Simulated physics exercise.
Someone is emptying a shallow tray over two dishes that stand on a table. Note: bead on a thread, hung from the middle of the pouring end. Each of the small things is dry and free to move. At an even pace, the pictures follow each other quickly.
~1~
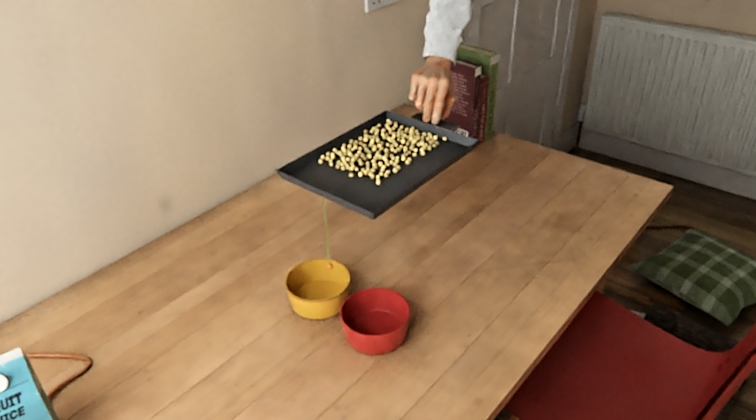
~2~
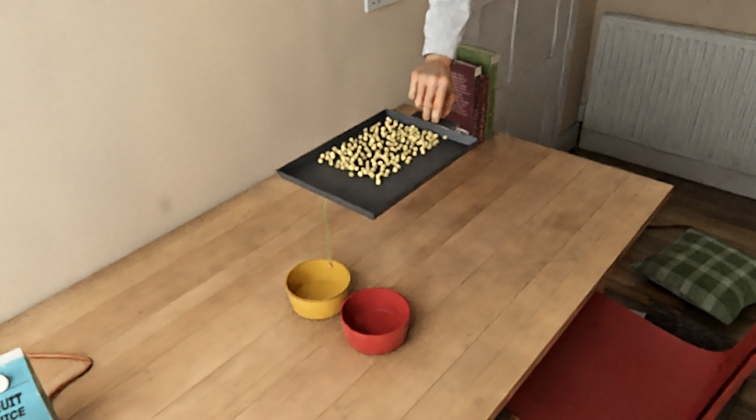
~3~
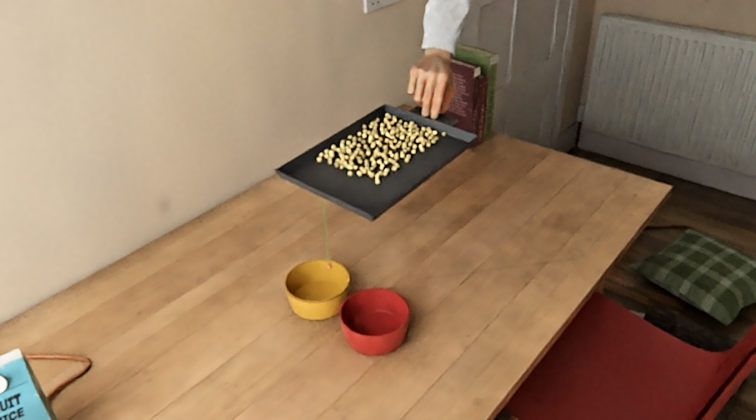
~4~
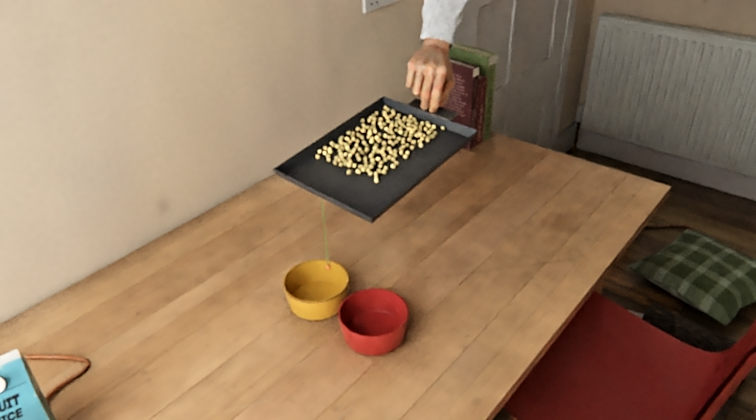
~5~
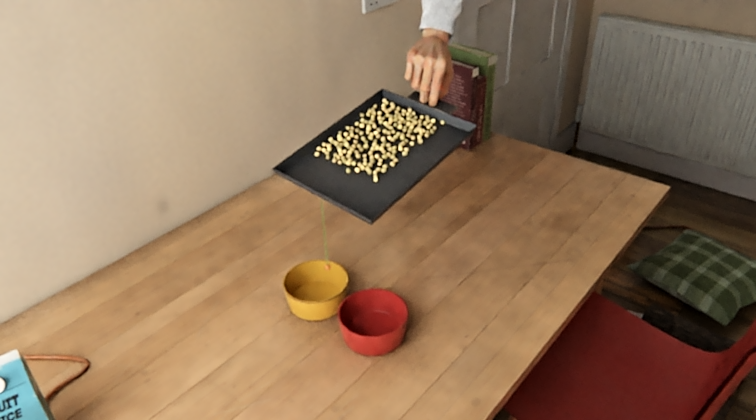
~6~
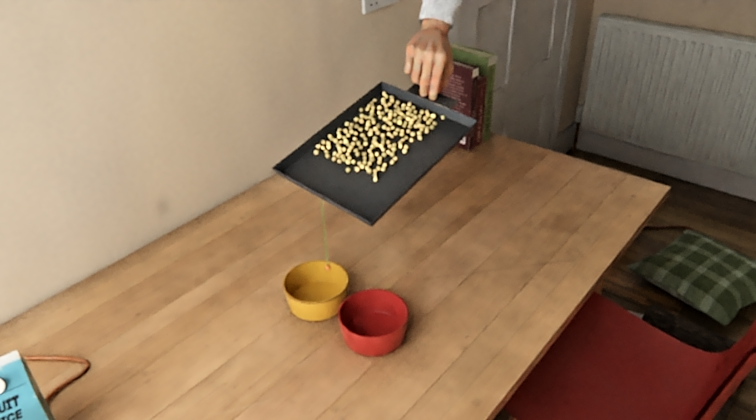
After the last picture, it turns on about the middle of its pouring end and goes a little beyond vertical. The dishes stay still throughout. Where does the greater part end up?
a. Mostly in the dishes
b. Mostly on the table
a.
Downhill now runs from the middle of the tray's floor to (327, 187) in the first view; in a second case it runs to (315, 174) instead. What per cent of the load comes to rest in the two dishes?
40 per cent, then 10 per cent.
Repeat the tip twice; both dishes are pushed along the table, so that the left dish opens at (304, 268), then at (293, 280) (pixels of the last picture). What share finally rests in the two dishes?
Close to 90 in a hundred first, close to 70 in a hundred second.
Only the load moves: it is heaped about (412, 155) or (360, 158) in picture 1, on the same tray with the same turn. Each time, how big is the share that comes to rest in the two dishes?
About 90 % and 90 %.
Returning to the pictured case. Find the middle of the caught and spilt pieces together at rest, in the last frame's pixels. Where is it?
I'd mark it at roughly (370, 328).
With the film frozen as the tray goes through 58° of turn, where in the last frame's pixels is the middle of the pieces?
(364, 218).
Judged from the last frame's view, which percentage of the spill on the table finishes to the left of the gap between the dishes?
Estimate: About 60 percent.
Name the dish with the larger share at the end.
The one you want is the right of the two.
Soon, tray tipped steeply; most on the tray; about a quarter in the right dish; a stray few in the left dish; a small part outside both; a stray few in the air.
A while on, tray tipped right over; a stray few on the tray; most in the right dish; a stray few in the left dish; a small part outside both; a small part in the air.
Towards the end, tray tipped past a quarter turn; most in the right dish; a stray few in the left dish; a small part outside both.
Finally, tray tipped past a quarter turn; most in the right dish; a stray few in the left dish; a small part outside both.
